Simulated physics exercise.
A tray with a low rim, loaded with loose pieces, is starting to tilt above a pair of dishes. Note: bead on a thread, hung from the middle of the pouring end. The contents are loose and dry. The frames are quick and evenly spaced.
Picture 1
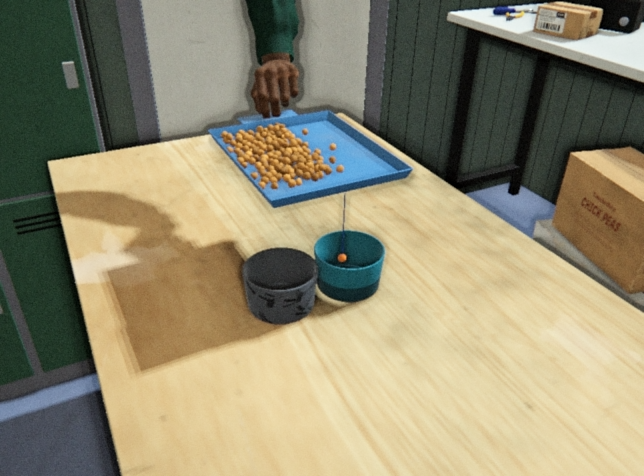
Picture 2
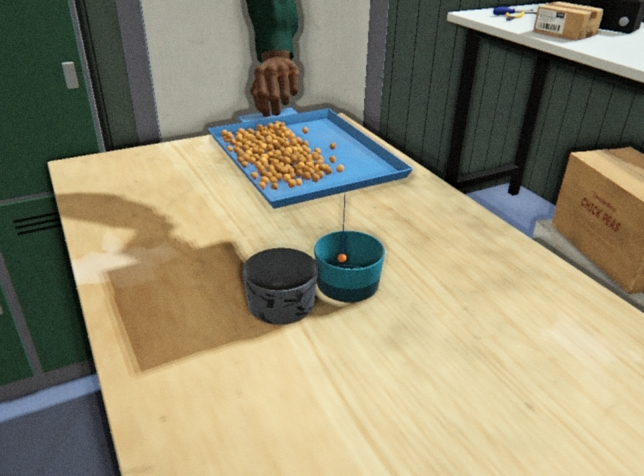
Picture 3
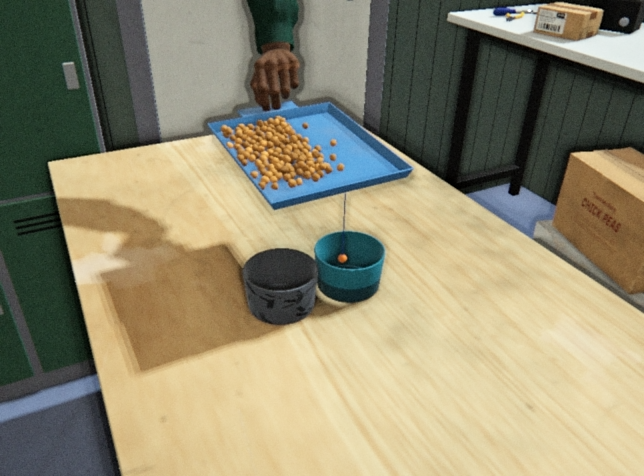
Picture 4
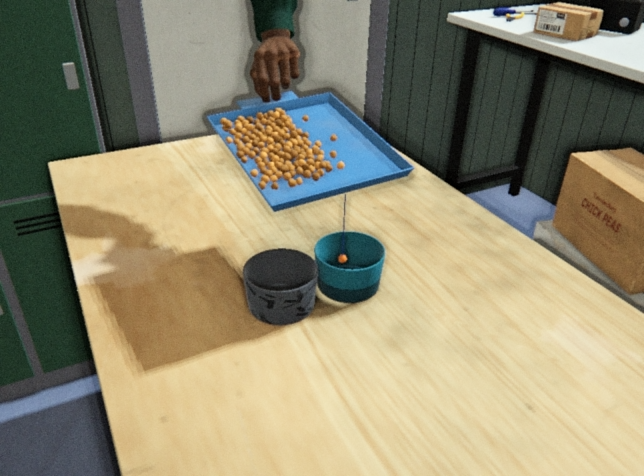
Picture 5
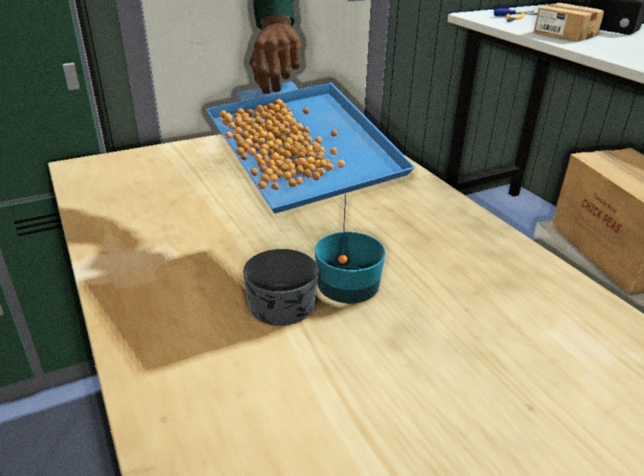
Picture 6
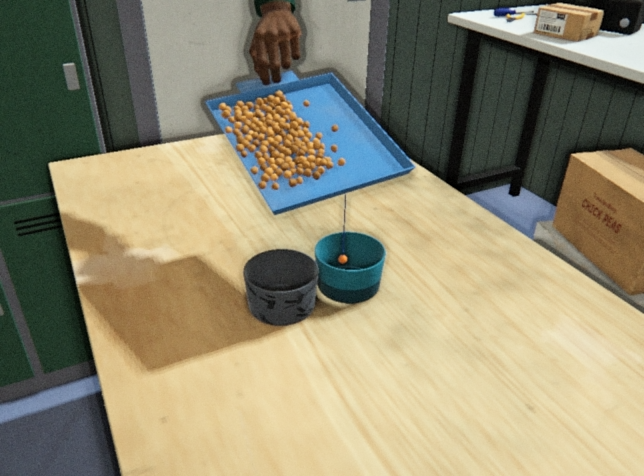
On a pale wooden table, a hand gradually tilted a blue tray of small, round golden-brown pieces toward two small dishes, while a bead on a thread hung almost still by the teal one.
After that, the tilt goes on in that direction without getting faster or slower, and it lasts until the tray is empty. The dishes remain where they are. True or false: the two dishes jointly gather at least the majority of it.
False, they gather a minority.
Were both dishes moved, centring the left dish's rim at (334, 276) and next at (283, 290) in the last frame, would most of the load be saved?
Short of half, then the bulk of it.
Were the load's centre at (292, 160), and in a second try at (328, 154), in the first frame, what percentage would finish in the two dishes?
First case around 10 %, second case around 10 %.
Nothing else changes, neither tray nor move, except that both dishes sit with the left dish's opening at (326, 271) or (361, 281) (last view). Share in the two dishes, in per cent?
Respectively 20 percent and 20 percent.
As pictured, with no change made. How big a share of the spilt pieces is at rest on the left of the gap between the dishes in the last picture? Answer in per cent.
Roughly 60 in a hundred.
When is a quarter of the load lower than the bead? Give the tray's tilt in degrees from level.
Approx. reading: About 85°.
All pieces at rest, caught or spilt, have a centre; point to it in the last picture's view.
Somewhere close to (296, 345) in the last picture.
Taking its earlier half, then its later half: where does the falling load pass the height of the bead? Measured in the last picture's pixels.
I'd put it at roughly (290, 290), and after that at roughly (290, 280).
Soon after the last picture, tray tipped steeply; nearly all on the tray; a small part outside both; a small part in the air.
A little later, tray tipped right over; a small part on the tray; a stray few in the left dish; about two thirds outside both; about a quarter in the air.
Later still, tray tipped past a quarter turn; a small part in the left dish; nearly all outside both.
At rest, tray tipped past a quarter turn; a small part in the left dish; none in the right dish; nearly all outside both.
